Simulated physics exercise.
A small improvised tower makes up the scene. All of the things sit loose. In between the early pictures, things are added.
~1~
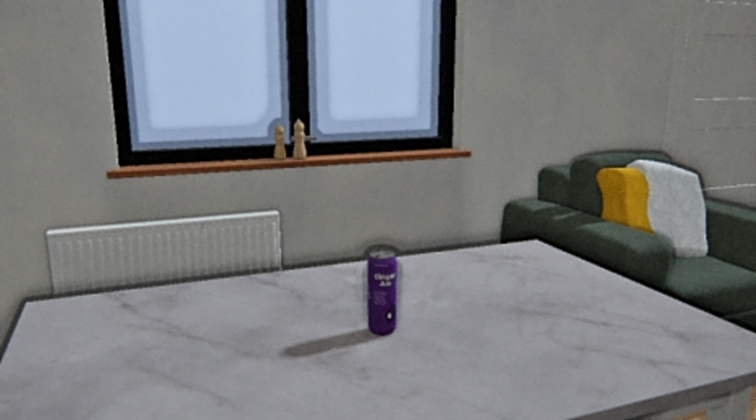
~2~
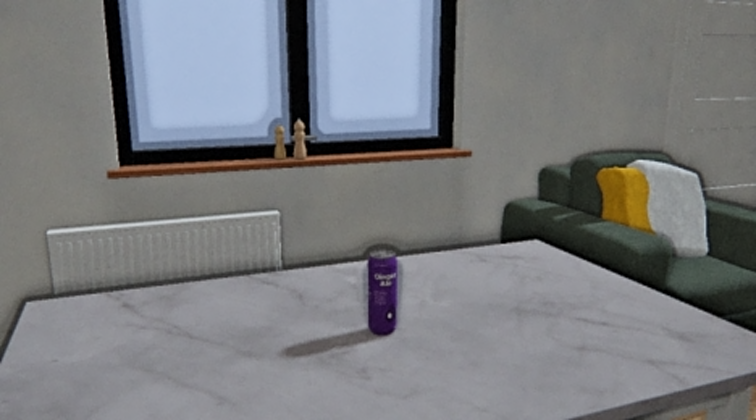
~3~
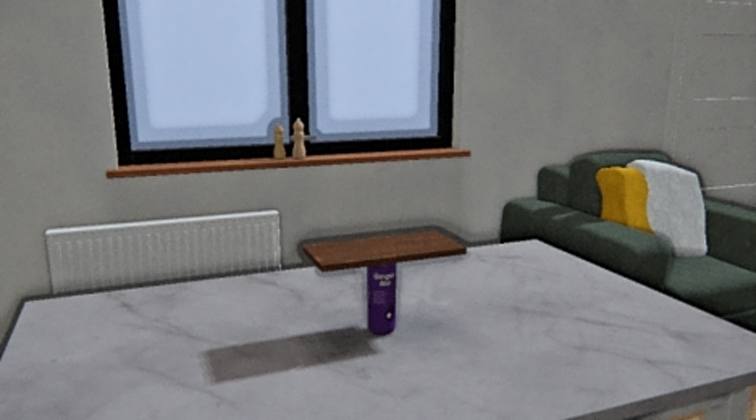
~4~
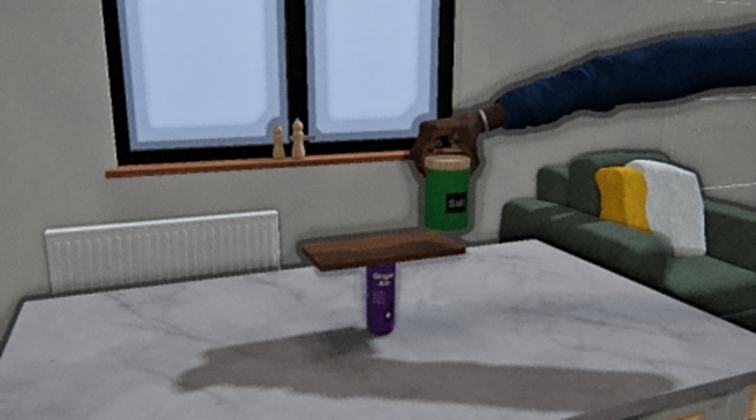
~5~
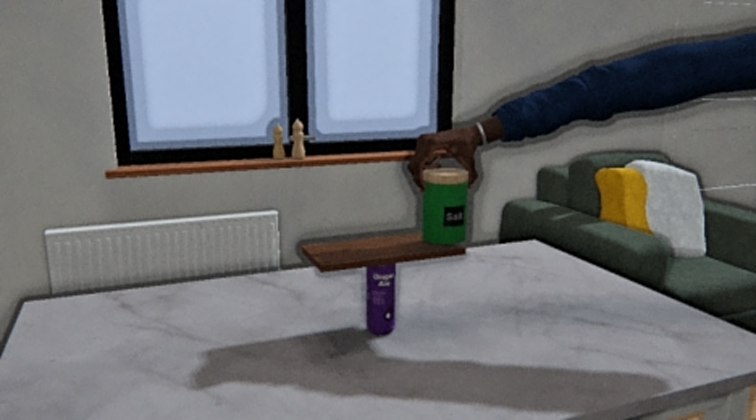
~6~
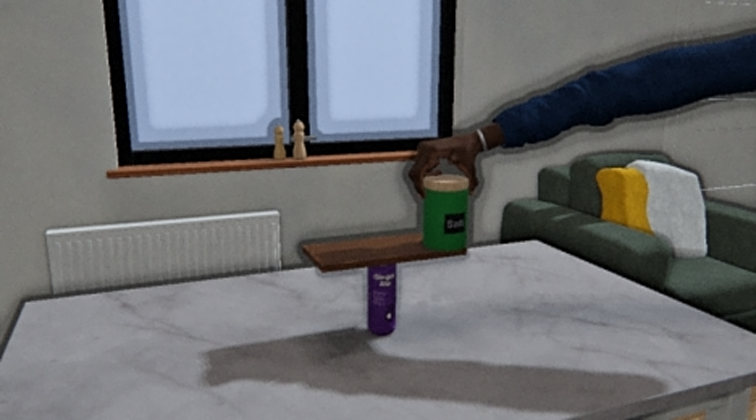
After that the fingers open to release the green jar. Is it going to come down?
The stack fails to support it.
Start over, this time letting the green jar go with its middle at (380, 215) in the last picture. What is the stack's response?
Outcome: Stable.
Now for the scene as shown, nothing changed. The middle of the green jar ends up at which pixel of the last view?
I'd point to roughly (506, 308).
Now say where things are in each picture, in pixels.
In the first picture, the last thing is not in view yet.
In the second picture, the last thing is not in view yet.
In the third picture, the last thing is not in view yet; brown board (384, 250).
The fourth picture shows on its way; green jar (447, 192); brown board (383, 249).
The fifth picture shows on its way; green jar (445, 205); brown board (383, 250).
The sixth picture shows in place under the hand; green jar (445, 212); brown board (384, 250).
Then, 0.30 s later than the last frame, green jar now fallen; brown board tilted by 40°.
Then, 0.50 s later than the last frame, brown board on its side.
Then, 0.80 s later than the last frame, brown board now fallen.
When it is over, fallen, brown board and green jar; purple can as before. End places, in pixels of the last picture, green jar near (506, 308). The stack gives way.
